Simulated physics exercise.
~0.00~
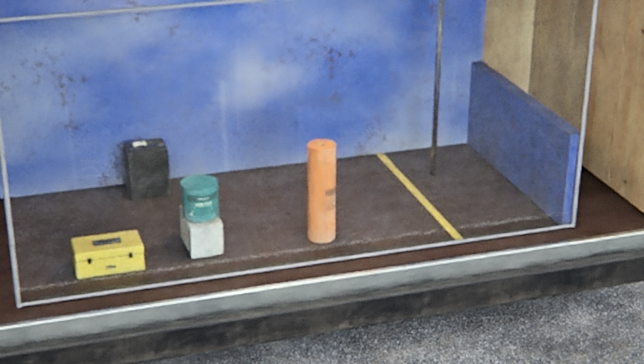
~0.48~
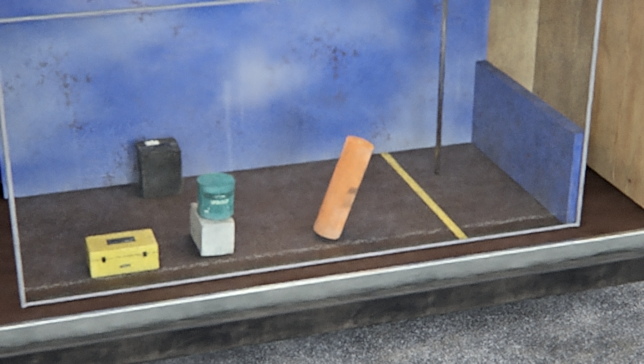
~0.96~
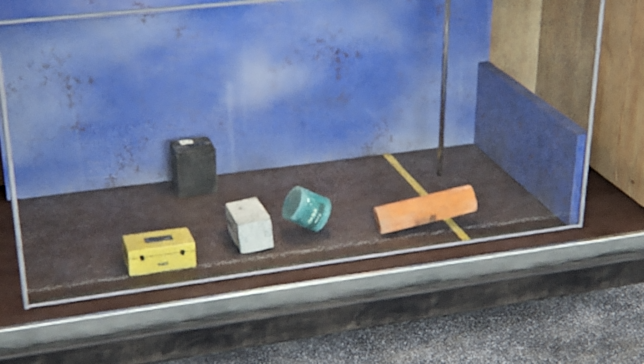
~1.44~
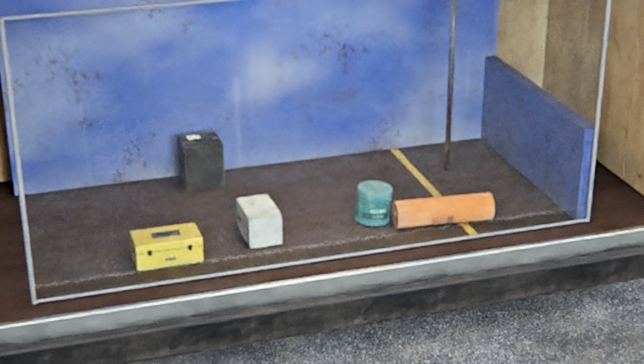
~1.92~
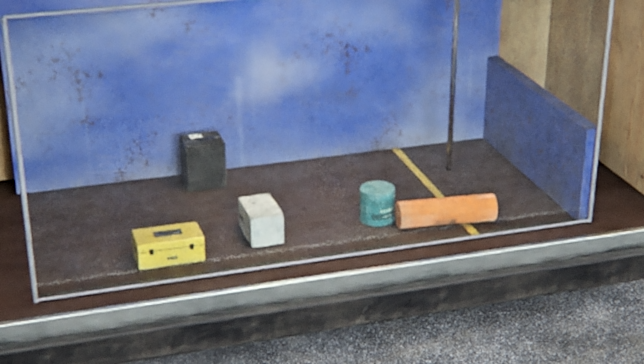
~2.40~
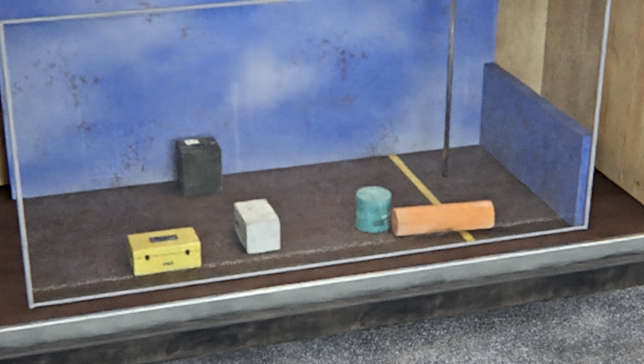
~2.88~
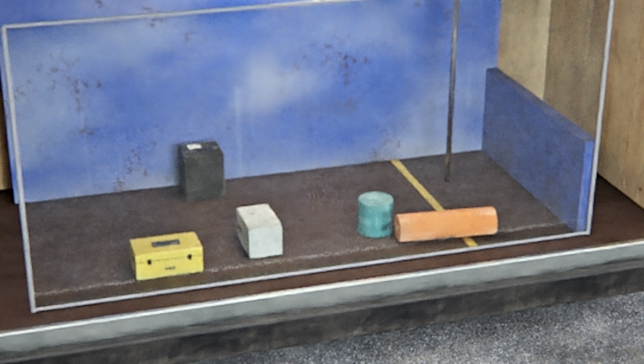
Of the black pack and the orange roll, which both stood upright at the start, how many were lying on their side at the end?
One of them was, the orange roll, while the black pack stayed upright.
